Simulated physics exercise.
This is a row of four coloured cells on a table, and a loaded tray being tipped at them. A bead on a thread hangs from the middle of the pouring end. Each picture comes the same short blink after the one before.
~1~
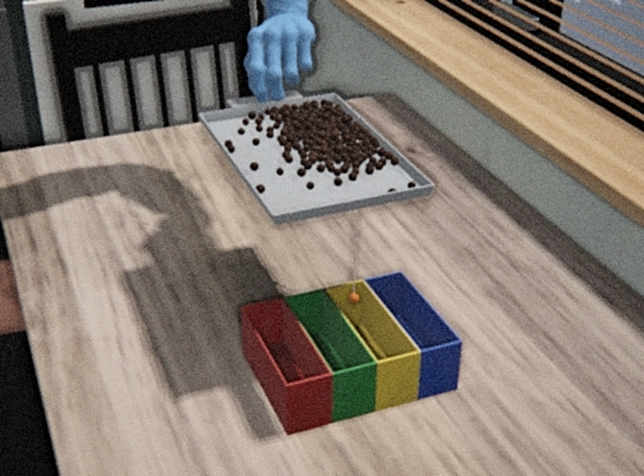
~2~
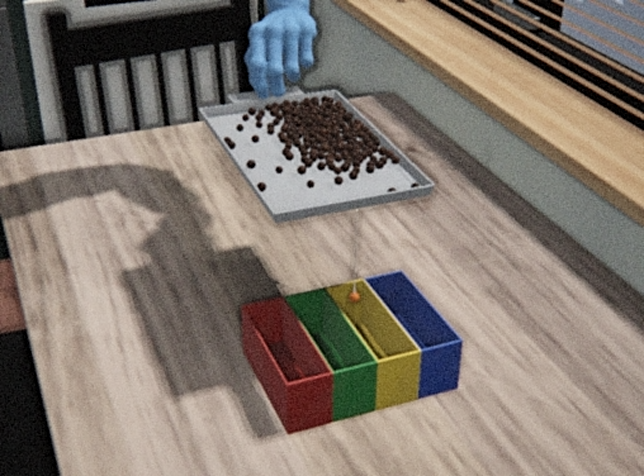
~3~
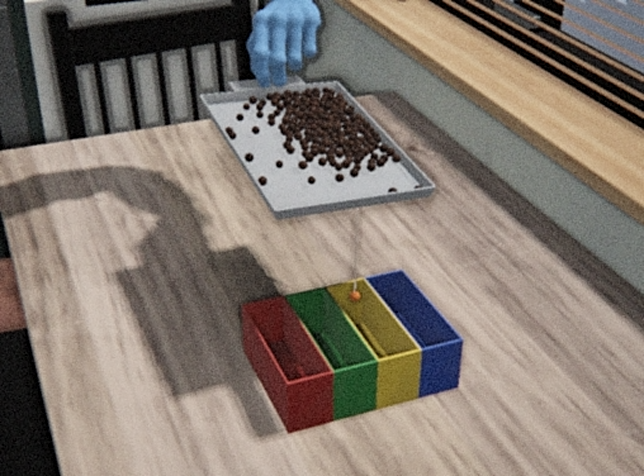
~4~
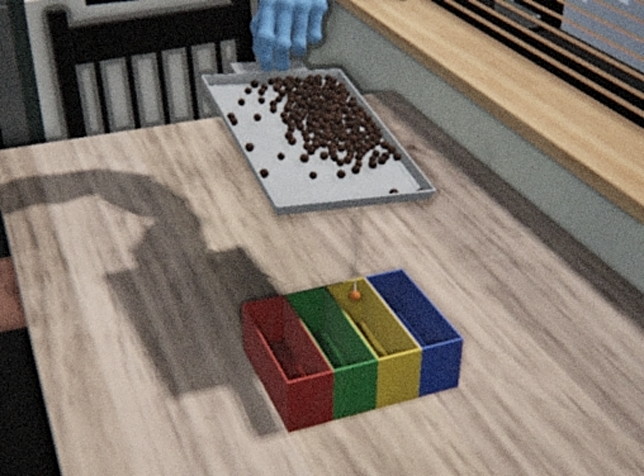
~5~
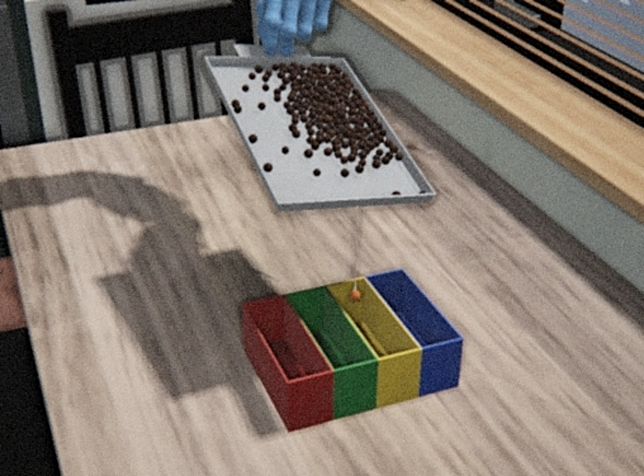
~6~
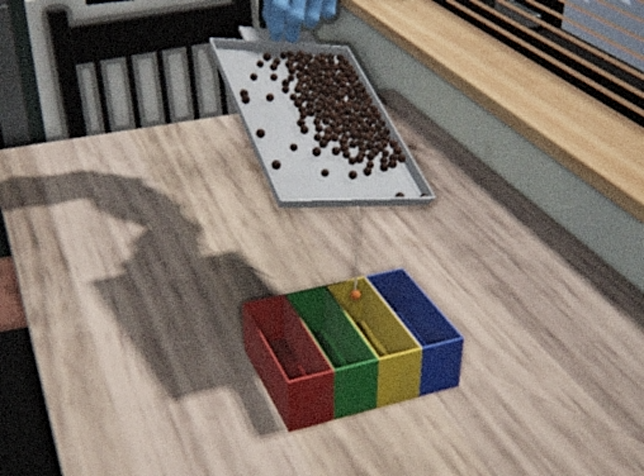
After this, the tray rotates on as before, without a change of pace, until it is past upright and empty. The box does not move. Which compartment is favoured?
The blue one ends fullest.
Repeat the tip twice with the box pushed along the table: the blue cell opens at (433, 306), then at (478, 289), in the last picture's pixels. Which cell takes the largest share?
One: The blue one. Two: Yellow.
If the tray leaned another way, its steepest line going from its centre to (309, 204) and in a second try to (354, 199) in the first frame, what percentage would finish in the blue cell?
Roughly 0 per cent, and 30 per cent.
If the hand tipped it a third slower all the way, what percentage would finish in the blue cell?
About 50 per cent.
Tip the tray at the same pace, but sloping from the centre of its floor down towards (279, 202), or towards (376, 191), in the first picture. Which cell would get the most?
At the first place that red cell, at the second the blue one.
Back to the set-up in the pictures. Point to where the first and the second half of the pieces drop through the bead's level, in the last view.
First near (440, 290), later near (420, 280).
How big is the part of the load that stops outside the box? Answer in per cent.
Near 50 %.
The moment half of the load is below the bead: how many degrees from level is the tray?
At some 80 degrees.
Soon, tray tipped steeply; most on the tray; a stray few in the blue cell; about a quarter falling or outside the box.
A while on, tray tipped past a quarter turn; a small part on the tray; about a third in the blue cell; a stray few in the yellow cell; about half falling or outside the box.
Towards the end, tray tipped past a quarter turn; about half in the blue cell; a stray few in the yellow cell; about half falling or outside the box.
Finally, tray tipped past a quarter turn; about half in the blue cell; a stray few in the yellow cell; none in the red cell; none in the green cell; about half outside the box.
